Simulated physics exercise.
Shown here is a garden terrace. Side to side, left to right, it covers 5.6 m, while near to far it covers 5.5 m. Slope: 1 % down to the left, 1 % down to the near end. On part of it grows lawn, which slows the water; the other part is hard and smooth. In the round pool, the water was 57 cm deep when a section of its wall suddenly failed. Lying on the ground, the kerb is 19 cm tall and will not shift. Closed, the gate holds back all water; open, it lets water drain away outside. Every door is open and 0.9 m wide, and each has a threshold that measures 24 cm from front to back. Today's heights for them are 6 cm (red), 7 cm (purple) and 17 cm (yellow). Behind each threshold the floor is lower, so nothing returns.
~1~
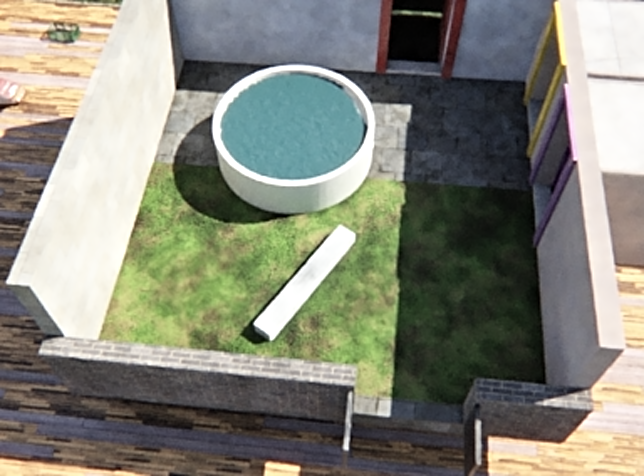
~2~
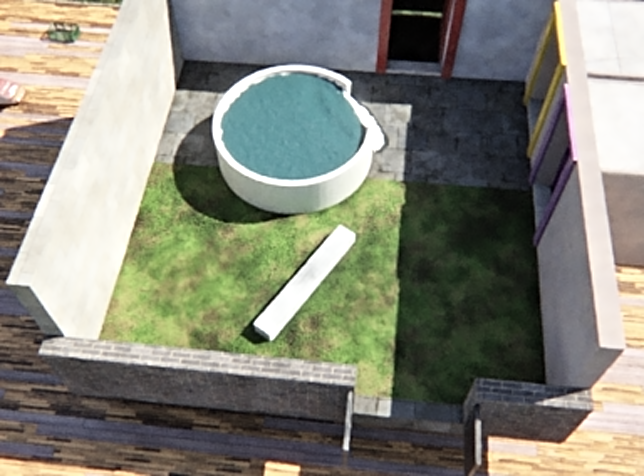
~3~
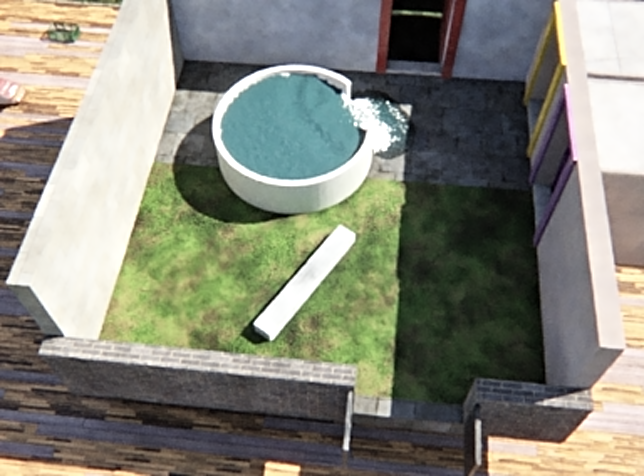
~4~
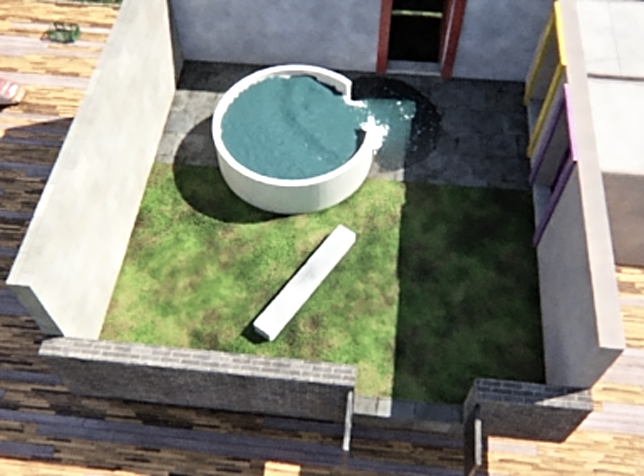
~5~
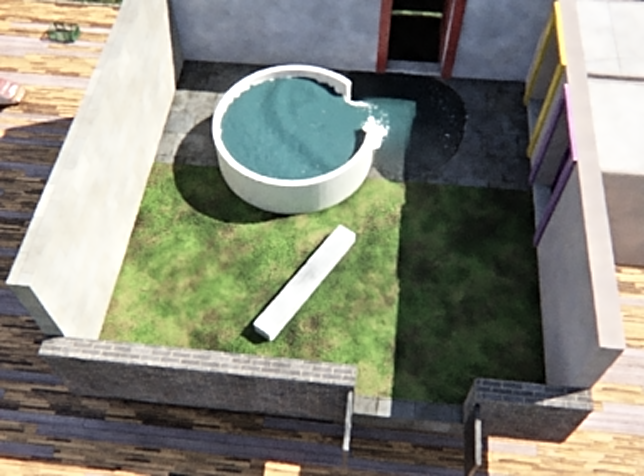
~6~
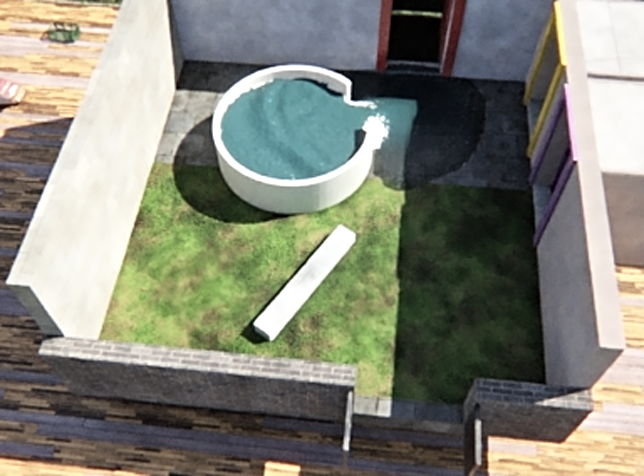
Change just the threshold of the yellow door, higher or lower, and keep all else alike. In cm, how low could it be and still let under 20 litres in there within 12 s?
I would say 18 cm.
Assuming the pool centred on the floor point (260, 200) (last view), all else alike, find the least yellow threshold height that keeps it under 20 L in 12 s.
Then it needs to be around 14.5 cm high.
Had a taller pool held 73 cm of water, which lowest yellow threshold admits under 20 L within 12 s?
It would take a step of about 24 cm.
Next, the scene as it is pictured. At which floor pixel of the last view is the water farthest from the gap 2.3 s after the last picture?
Close to pixel (539, 280).
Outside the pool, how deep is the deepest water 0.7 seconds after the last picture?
Up to some 37 centimetres, I'd say.
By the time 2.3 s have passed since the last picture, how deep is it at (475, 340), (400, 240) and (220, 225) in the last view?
Ordered as asked: 0, 0, 0 cm.
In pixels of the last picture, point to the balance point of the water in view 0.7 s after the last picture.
The balance point sits at roughly (330, 143).
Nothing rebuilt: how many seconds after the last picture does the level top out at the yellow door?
That happens close to 1.0 s on the clock.
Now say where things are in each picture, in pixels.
Still water, 57 cm deep, in the round pool at (294, 126); the yellow door at (546, 79) is dry, in the first frame.
The front is at a hidden place, 0.3 m from the gap at (360, 120); 0.2 m2 of floor is wet, 57 cm left at the back, in the second frame.
The gap is at (360, 122), the front 0.7 m out at (403, 116); the back of the round pool holds 57 cm, in the third frame.
The front is at (427, 103), 1.2 m from the gap at (360, 122); 1.7 m2 of floor is wet, 57 cm left at the back, in the fourth frame.
Water pours out at (360, 122) and has run 1.6 m, to (454, 97); about 4 cm deep outside, 57 cm at the back, in the fifth frame.
The front is at (473, 90), 2.0 m from the gap at (360, 122); 3.5 m2 of floor is wet, 57 cm left at the back; 0.7 m in a straight line remain to the yellow door at (546, 79), in the sixth frame.
Then, 0.7 s after the last picture water covers 20 % of the floor, deepest (37 cm) near (526, 85); 14 cm at the yellow door, 0 litres in over its 17 cm threshold.
Then, 2.3 s after the last picture water covers 30 % of the floor, deepest (23 cm) near (503, 84); 20 cm at the yellow door, 20 litres in over its 17 cm threshold.
Then, 11.3 s after the last picture water covers 95 % of the floor, deepest (8 cm) near (306, 388); 5 cm at the yellow door, 25 litres in over its 17 cm threshold.
At the yellow door as built, the water peaked near 24 cm, 1.1 s after the last picture.
With a threshold of 14.5 cm, 49 litres would have come in within the 12 s; with 20 cm, 10 litres. So under 20 litres takes about 18 cm.
